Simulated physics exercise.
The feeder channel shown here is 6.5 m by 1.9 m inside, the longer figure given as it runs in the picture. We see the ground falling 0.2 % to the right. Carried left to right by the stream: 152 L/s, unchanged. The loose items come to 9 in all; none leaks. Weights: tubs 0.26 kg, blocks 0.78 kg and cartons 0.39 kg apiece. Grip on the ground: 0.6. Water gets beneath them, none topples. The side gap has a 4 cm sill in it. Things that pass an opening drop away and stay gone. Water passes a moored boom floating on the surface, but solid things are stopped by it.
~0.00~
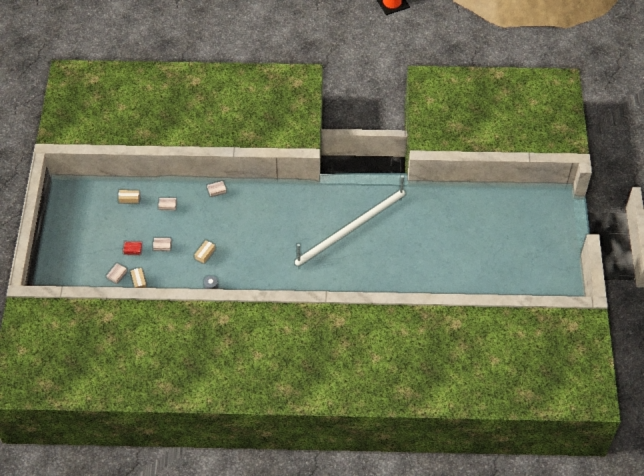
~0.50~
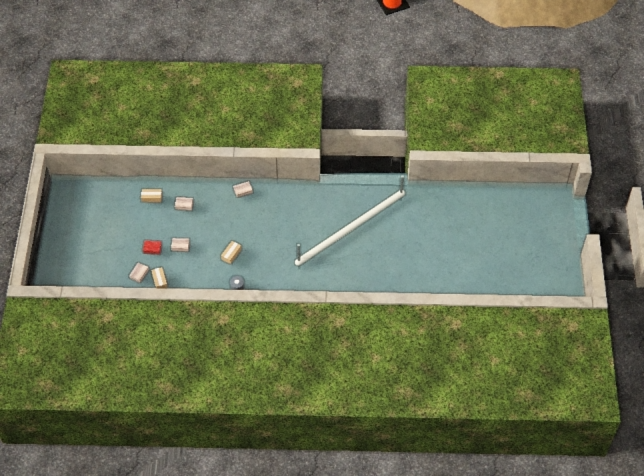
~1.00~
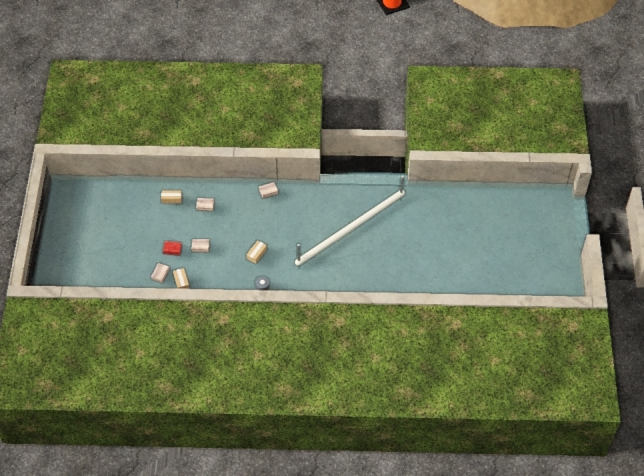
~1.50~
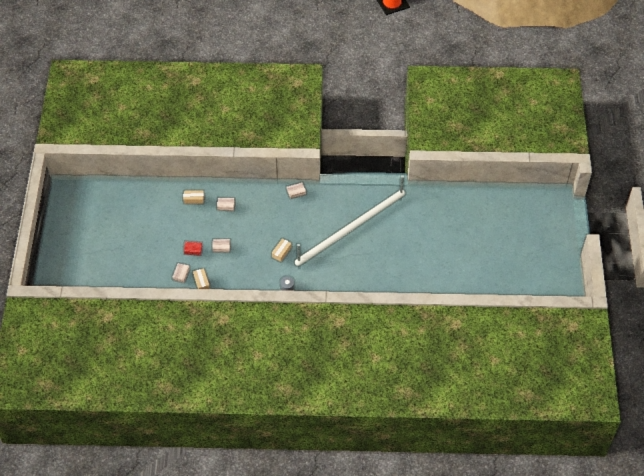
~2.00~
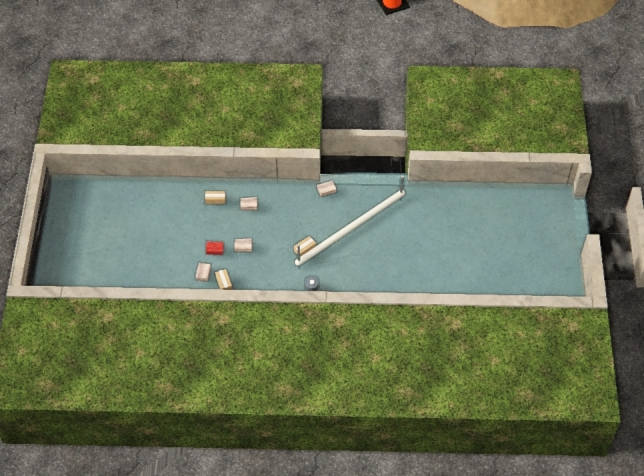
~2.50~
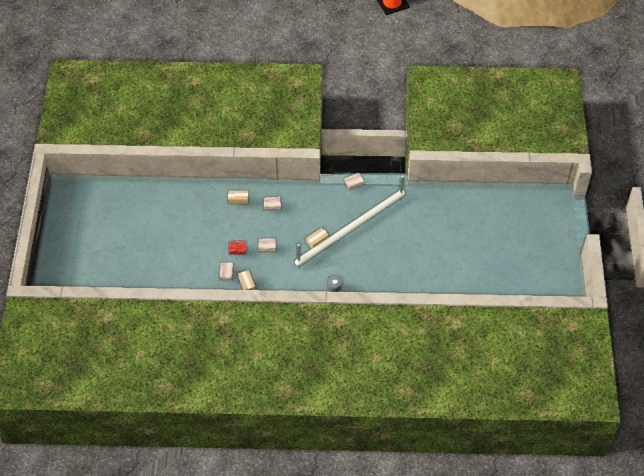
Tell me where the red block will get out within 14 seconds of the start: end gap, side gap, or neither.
Note - red block: Side route.
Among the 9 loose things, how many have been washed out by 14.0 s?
8 of them.
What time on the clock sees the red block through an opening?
Around 7.5 seconds.
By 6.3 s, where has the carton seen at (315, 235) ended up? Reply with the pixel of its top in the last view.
Look around (392, 176) in the last view.
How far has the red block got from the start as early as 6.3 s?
300 cm or so by then.
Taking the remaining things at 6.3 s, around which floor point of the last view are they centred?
The centre is close to (397, 244).
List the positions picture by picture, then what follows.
The first picture shows the red block at (132, 247), afloat; about 1760 L in view; 0 of 9 have shifted.
The second picture shows the red block at (152, 246) floats, 24 cm from its start; about 1770 L in view; 9 of 9 have shifted.
The third picture shows the red block at (172, 247) floats, 48 cm from its start; about 1770 L in view; 9 of 9 have shifted.
The fourth picture shows the red block at (193, 247), afloat, 73 cm from its start; about 1780 L in view; 9 of 9 have shifted.
The fifth picture shows the red block at (215, 247), afloat, 98 cm from its start; 14 cm deep round most things; 9 of 9 have shifted.
The sixth picture shows the red block at (238, 246) floats, 126 cm from its start; about 1790 L in view; 9 of 9 have shifted.
After 3.5 s the red block is near (285, 247), 1.8 m from its start, afloat; 1 of 9 are out; 8 afloat.
After 6.3 s the red block is near (364, 202), 2.8 m from its start, afloat; 3 of 9 are out; 6 afloat.
After 10.0 s the red block has gone out by the side gap; 6 of 9 are out; 3 afloat.
After 14.0 s the red block has gone out by the side gap; 8 of 9 are out; 1 afloat.
